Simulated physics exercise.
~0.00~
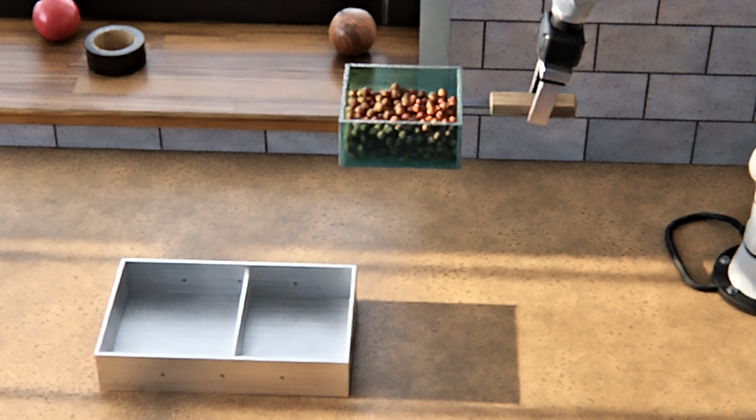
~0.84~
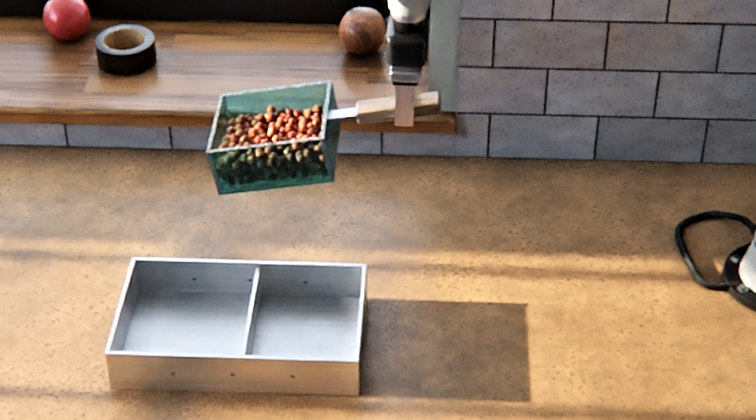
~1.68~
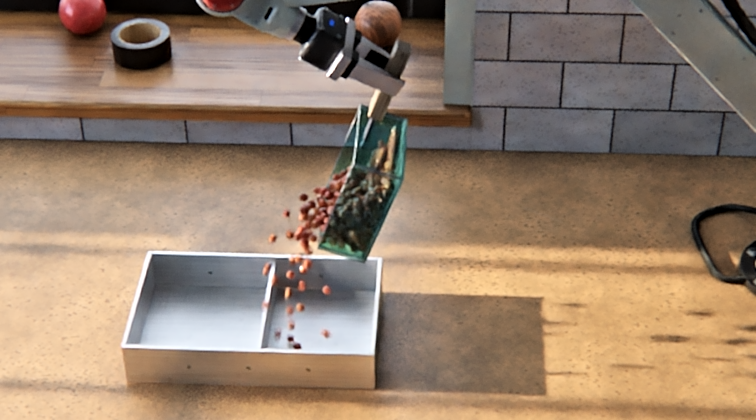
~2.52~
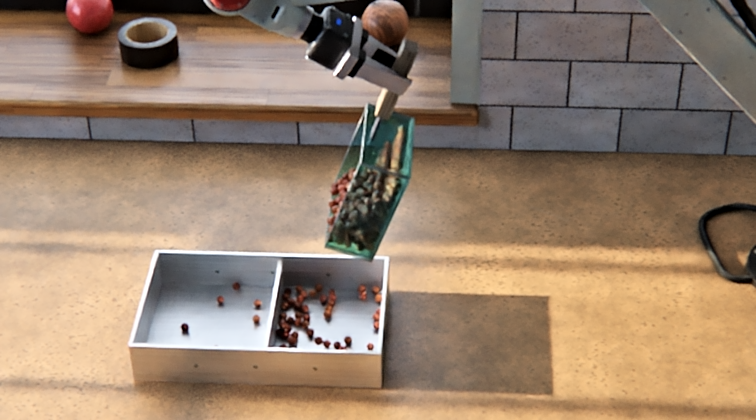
We see a robot arm carry a clear greenish box of small reddish and dark beads left above a divided tray, then tip it steeply so some spill, mostly into the right compartment with a few in the left, while many stay in the tilted box.
